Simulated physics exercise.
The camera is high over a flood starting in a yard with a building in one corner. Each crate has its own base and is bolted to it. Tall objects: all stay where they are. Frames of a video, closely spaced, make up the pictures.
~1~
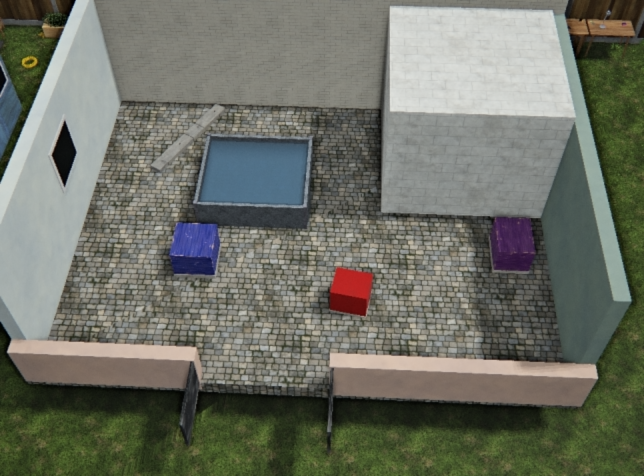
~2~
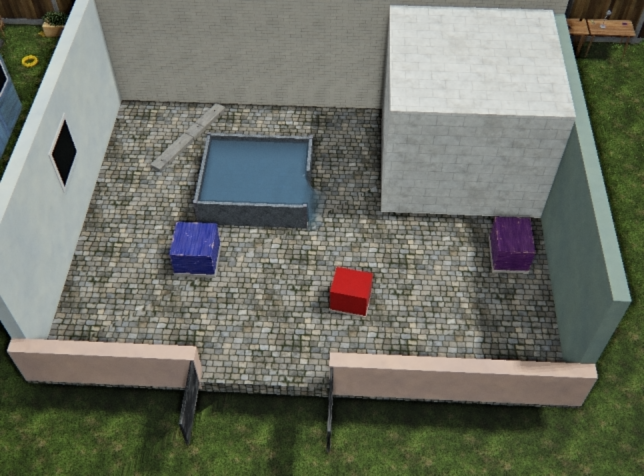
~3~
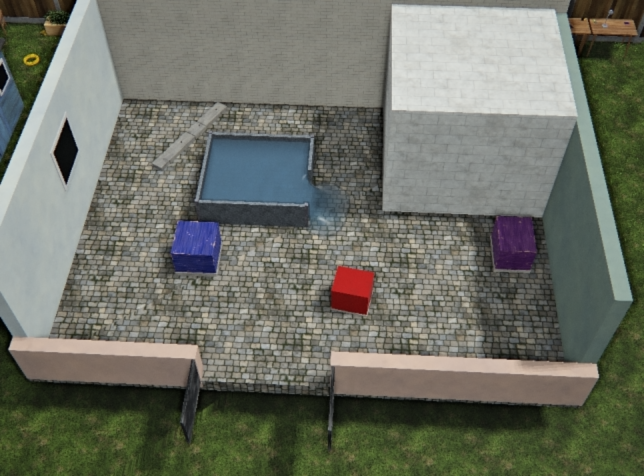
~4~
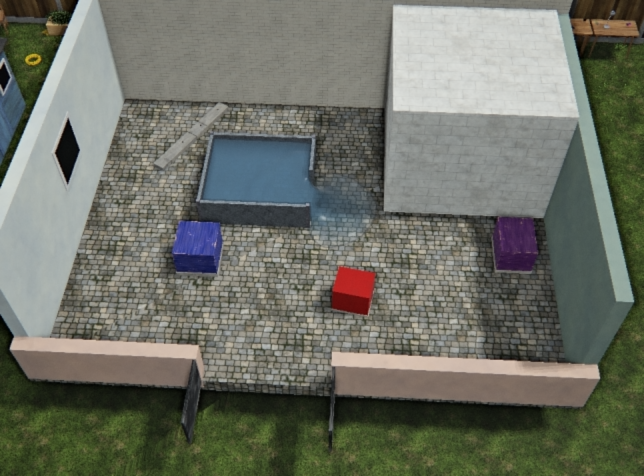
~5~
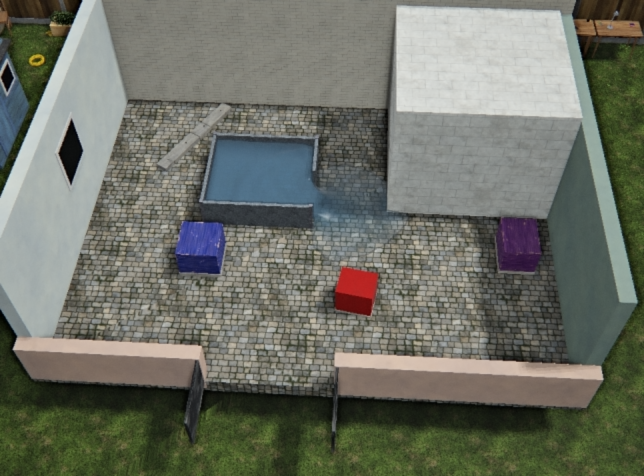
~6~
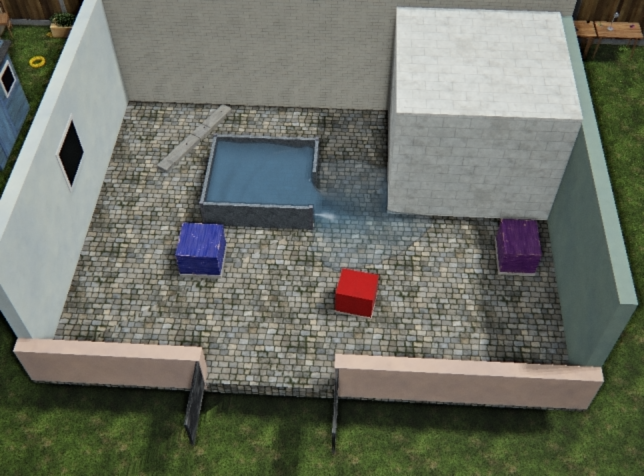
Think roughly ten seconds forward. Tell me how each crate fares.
Result: The red crate is hit; the blue crate is spared; the purple crate is hit.
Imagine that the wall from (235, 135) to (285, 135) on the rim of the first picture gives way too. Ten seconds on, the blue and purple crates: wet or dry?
First the blue crate: It is never reached; then the purple crate: It is never reached.
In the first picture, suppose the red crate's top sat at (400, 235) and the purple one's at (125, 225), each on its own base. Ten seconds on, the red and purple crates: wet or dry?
The red crate crate is flooded; the purple crate crate is not reached.
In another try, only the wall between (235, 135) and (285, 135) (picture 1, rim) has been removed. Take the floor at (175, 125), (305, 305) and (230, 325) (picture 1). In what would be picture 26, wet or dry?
Point one: Reached. Point two: Not reached. Point three: Not reached.
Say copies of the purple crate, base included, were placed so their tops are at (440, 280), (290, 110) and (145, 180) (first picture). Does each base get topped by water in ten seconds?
Outcome, in listed order: Is inundated, is inundated, is missed.
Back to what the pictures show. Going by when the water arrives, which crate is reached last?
I'd say the blue-painted one is last.
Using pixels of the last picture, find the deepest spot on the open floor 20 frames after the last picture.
I'd say near (559, 368).
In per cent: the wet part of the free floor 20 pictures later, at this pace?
Estimated share: About 40 %.
A moment on, water covers 15 % of the floor; the red crate water round its plinth, the blue crate not reached, the purple crate water round its plinth.
Next, water covers 30 % of the floor; the red crate water round its plinth, the blue crate not reached, the purple crate water round its plinth.
Then, water covers 40 % of the floor; the red crate water round its plinth, the blue crate not reached, the purple crate water round its plinth.
Later, water covers 50 % of the floor; the red crate water round its plinth, the blue crate not reached, the purple crate water round its plinth.
In the end, water covers 80 % of the floor; the red crate was topped, the blue crate stayed above the water, the purple crate was topped.
